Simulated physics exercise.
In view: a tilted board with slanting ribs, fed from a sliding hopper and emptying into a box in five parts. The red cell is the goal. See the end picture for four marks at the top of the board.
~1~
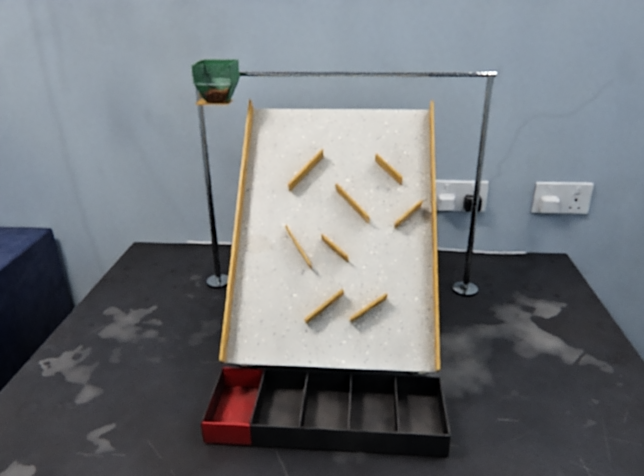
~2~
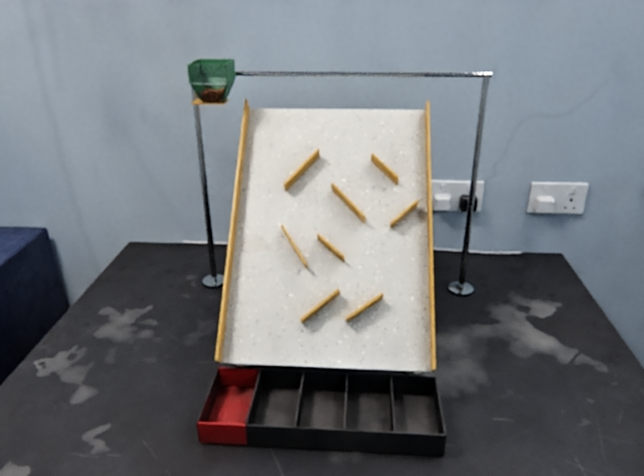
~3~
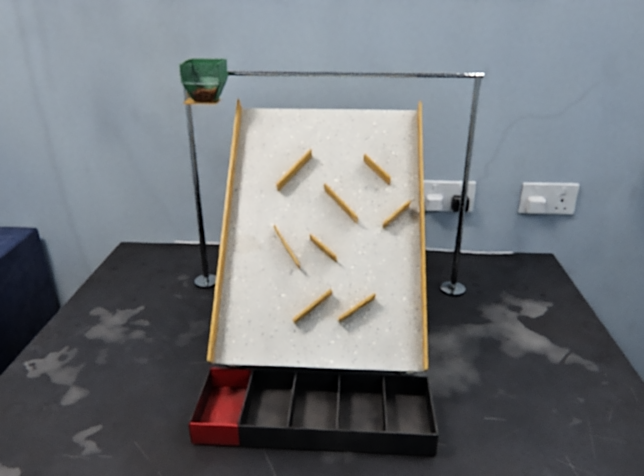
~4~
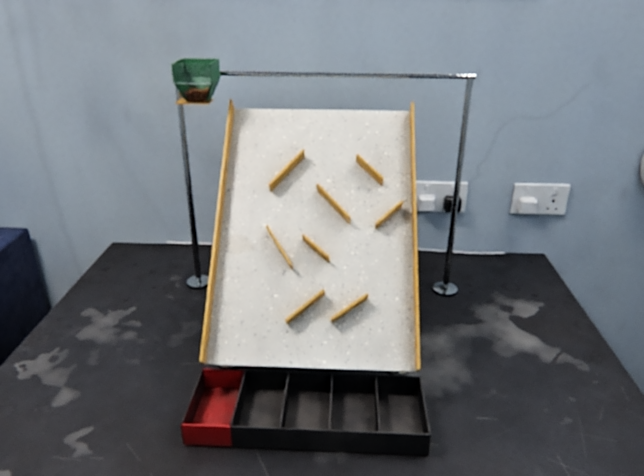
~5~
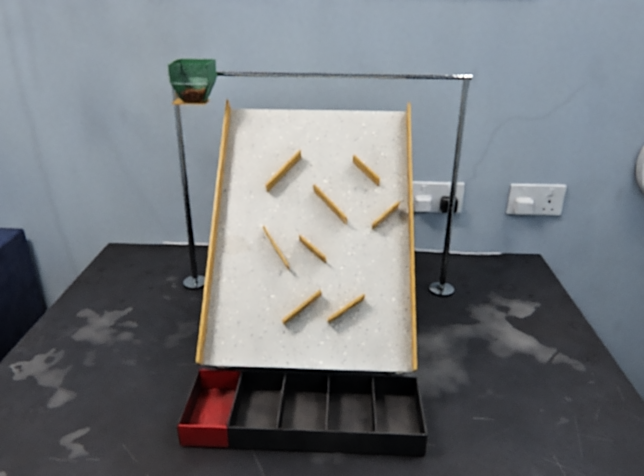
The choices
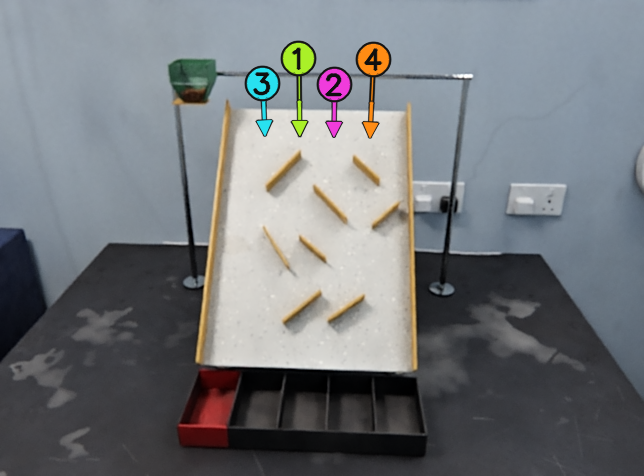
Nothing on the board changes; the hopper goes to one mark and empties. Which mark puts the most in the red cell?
Mark 3.
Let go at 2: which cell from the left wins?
The fifth from the left.
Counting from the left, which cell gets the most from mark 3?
It is the first one.
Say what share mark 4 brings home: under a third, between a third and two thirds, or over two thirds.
It is under a third.
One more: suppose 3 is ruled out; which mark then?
It is 1.
On the marked copy, mark 1 meets the board at (299, 130); mark 2 meets the board at (333, 131); mark 3 meets the board at (264, 130); mark 4 meets the board at (370, 132).
With 1, about half in the red cell, about half in other cells, a stray few outside the box.
With 2, a stray few in the red cell, most in other cells, a small part outside the box.
With 3, most in the red cell, a small part in other cells, a small part outside the box.
With 4, none in the red cell, all in other cells.
